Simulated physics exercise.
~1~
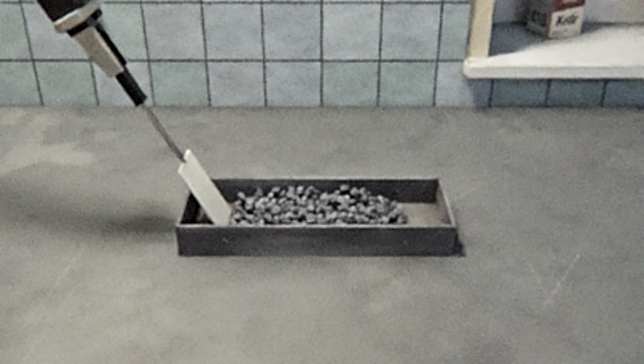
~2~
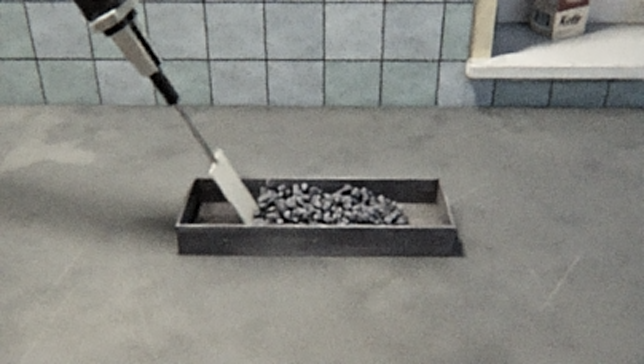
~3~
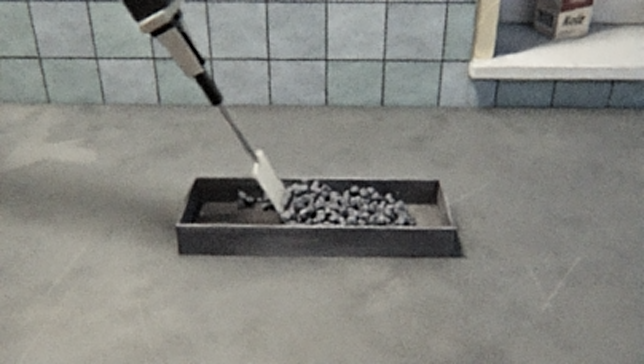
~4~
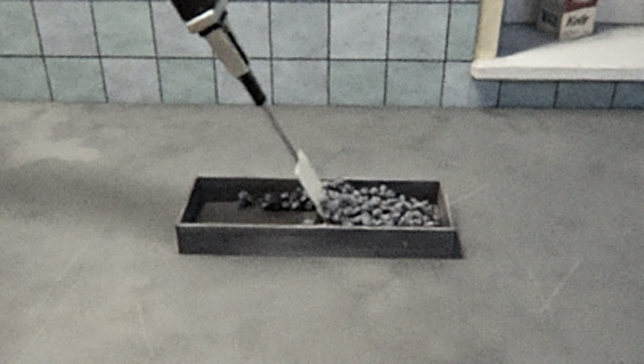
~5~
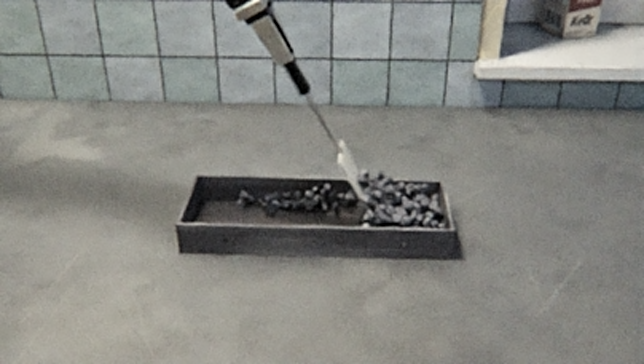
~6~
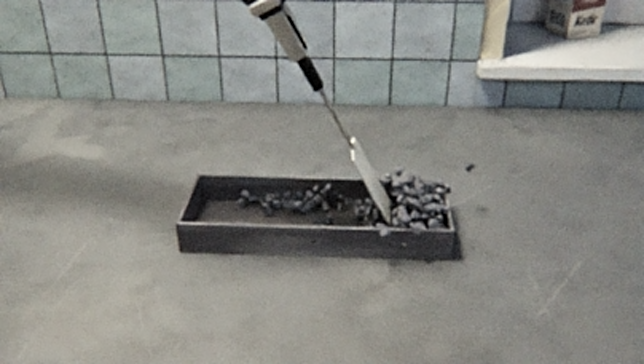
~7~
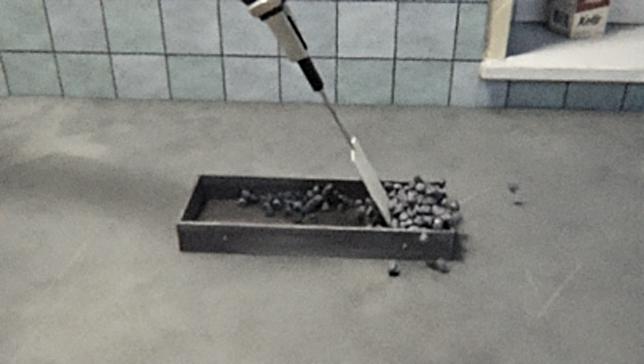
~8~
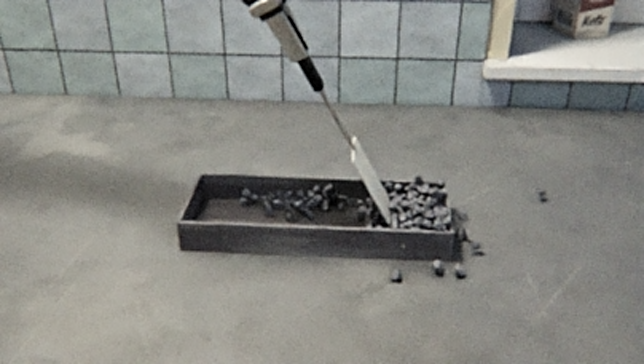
A spatula held by a robotic arm sweeps rightward through a dark trough of small gray pebbles, heaping most of them at the right end and leaving some behind. It stops there as a few spill over onto the gray surface, while most remain inside.
